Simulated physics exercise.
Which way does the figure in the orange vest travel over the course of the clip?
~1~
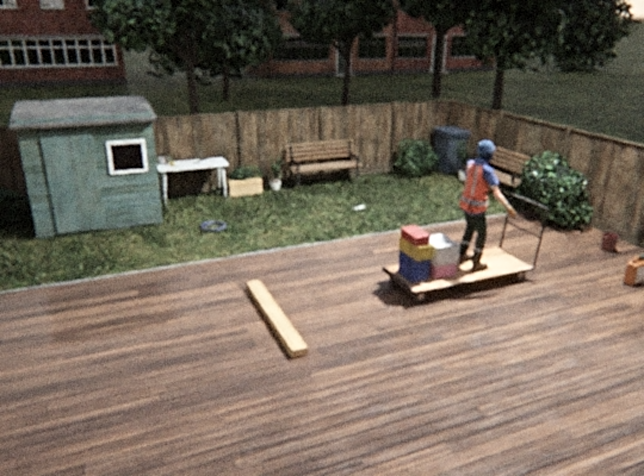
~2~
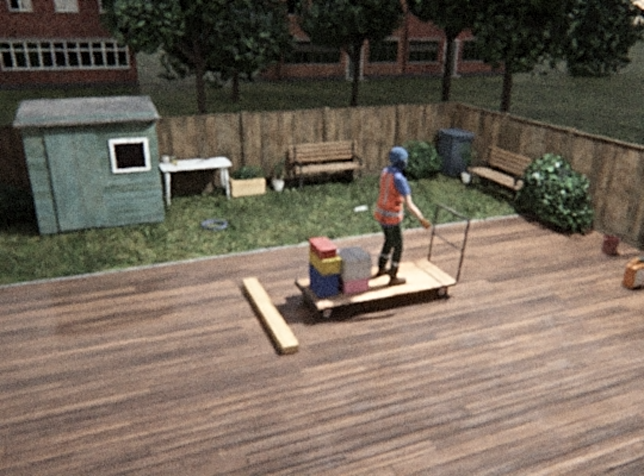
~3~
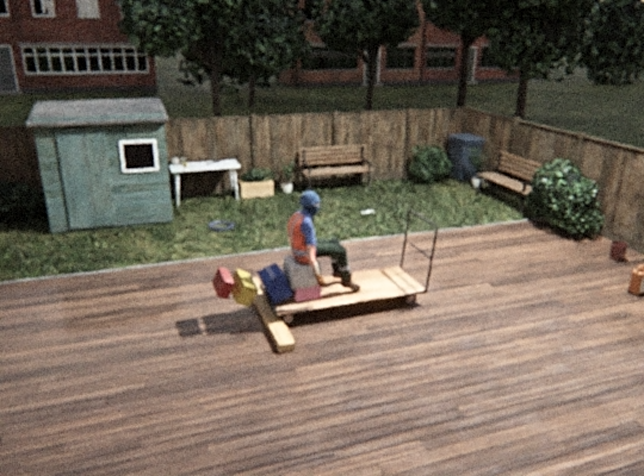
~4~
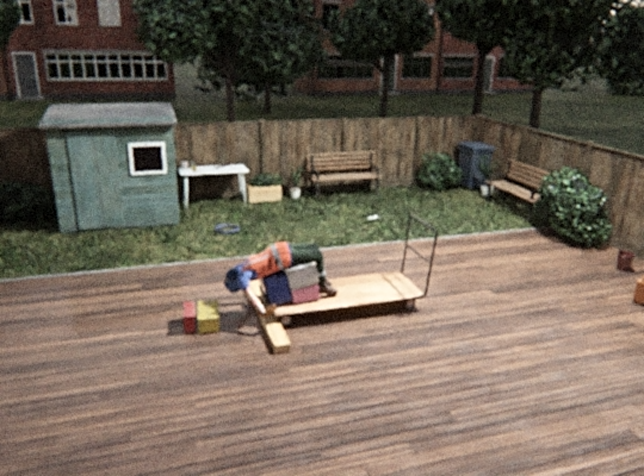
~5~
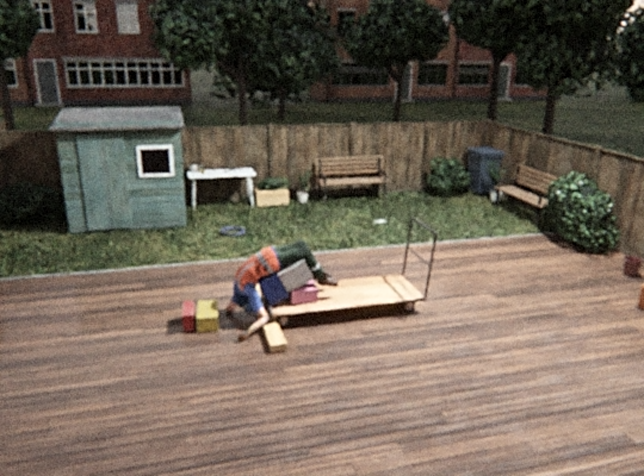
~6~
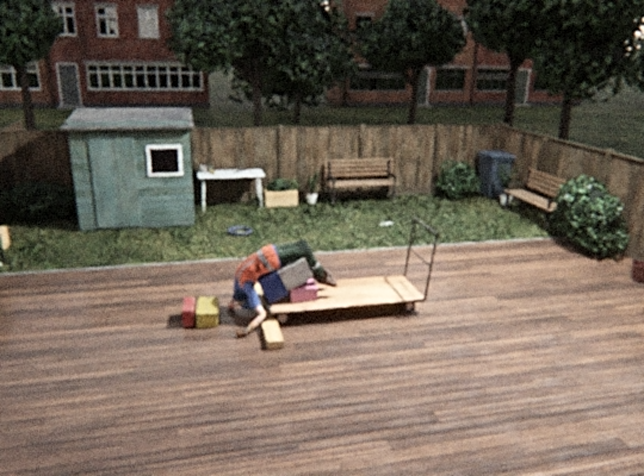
The figure travels to the left, riding the trolley towards the beam and then pitching forward over its front end.
To begin with, a flatbed trolley carrying a small stack of coloured boxes and a standing figure in an orange vest and blue cap rolls left across a wooden deck, towards a long pale beam. The trolley reaches the beam and stops, and the red and yellow boxes tumble off over the front while the blue one leans. The figure drops low behind them, then pitches forward over the remaining load. It ends draped head down across the boxes, arms reaching past the front edge, with the white carton tilted but still aboard.
